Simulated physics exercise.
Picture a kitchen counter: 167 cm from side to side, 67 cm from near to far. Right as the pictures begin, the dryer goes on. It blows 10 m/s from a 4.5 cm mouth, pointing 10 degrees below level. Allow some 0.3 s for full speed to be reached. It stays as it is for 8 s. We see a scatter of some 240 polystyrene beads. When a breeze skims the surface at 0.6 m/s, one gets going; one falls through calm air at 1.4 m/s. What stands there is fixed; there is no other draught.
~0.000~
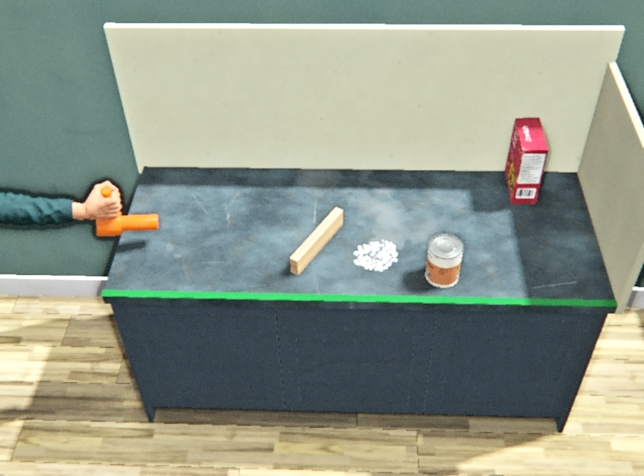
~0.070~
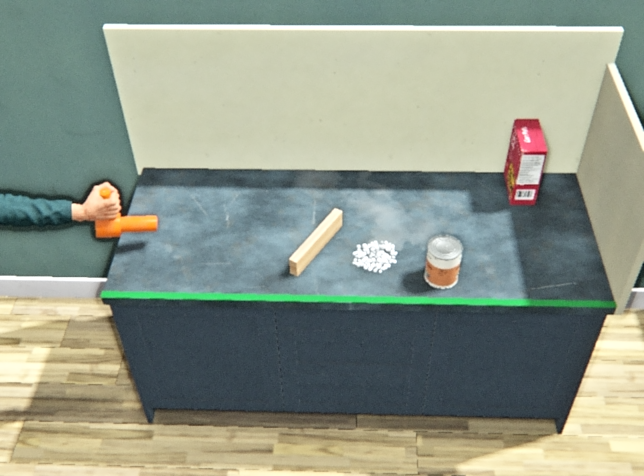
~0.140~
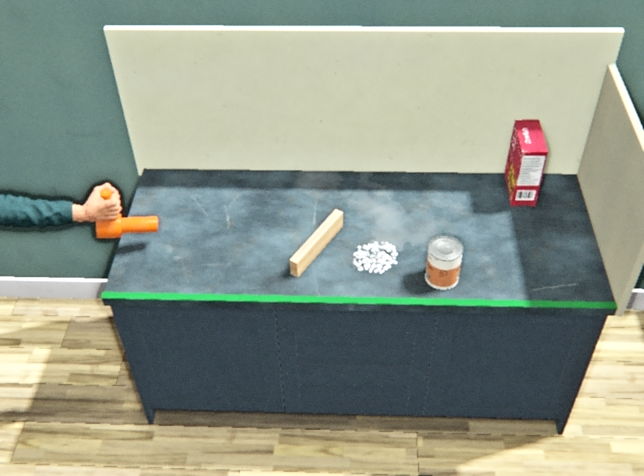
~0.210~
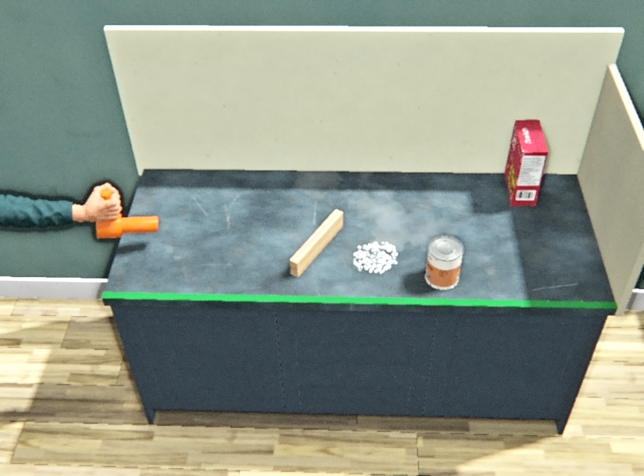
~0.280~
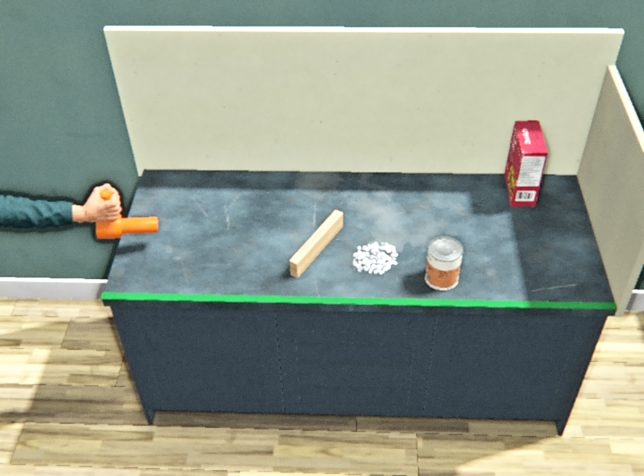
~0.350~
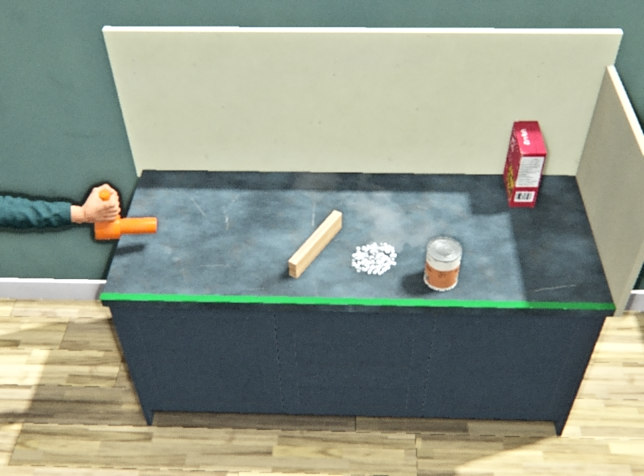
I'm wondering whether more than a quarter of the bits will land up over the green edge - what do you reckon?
I'm expecting the count past that edge to remain at or under a quarter.
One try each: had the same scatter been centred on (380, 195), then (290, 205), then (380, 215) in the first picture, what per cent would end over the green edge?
About 15, 30 and 20 in a hundred, in that order.
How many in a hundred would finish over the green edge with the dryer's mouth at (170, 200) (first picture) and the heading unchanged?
My estimate is close to 0 percent.
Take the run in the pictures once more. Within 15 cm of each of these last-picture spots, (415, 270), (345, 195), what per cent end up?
50 %, 0 %.
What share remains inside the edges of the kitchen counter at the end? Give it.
Around 100 in a hundred remain.
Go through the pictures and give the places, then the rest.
In the first frame, the middle of the polystyrene beads is near (377, 257), none has stirred yet and the mouth of the dryer is at (157, 222).
In the second frame, the middle of the polystyrene beads is near (376, 257), none has stirred yet and the green edge is centred on (355, 302).
In the third frame, the middle of the polystyrene beads is near (376, 258), none has stirred yet, the top of a board is at (317, 235) and the top of a tin is at (446, 248).
In the fourth frame, the middle of the polystyrene beads is near (376, 258) and none has stirred yet.
In the fifth frame, the middle of the polystyrene beads is near (376, 259) and none has stirred yet.
In the sixth frame, the middle of the polystyrene beads is near (375, 259) and none has stirred yet.
After 1.6 s the count stands so, 0 % are over the green edge; the middle of those still in play is near (375, 259).
After 2.6 s the count stands so, 0 % are over the green edge; the middle of those still in play is near (375, 259).
After 4.4 s the count stands so, 0 % are over the green edge; the middle of those still in play is near (375, 259).
After 8.0 s, at the end, 0 % are over the green edge; the middle of those still in play is near (375, 259).
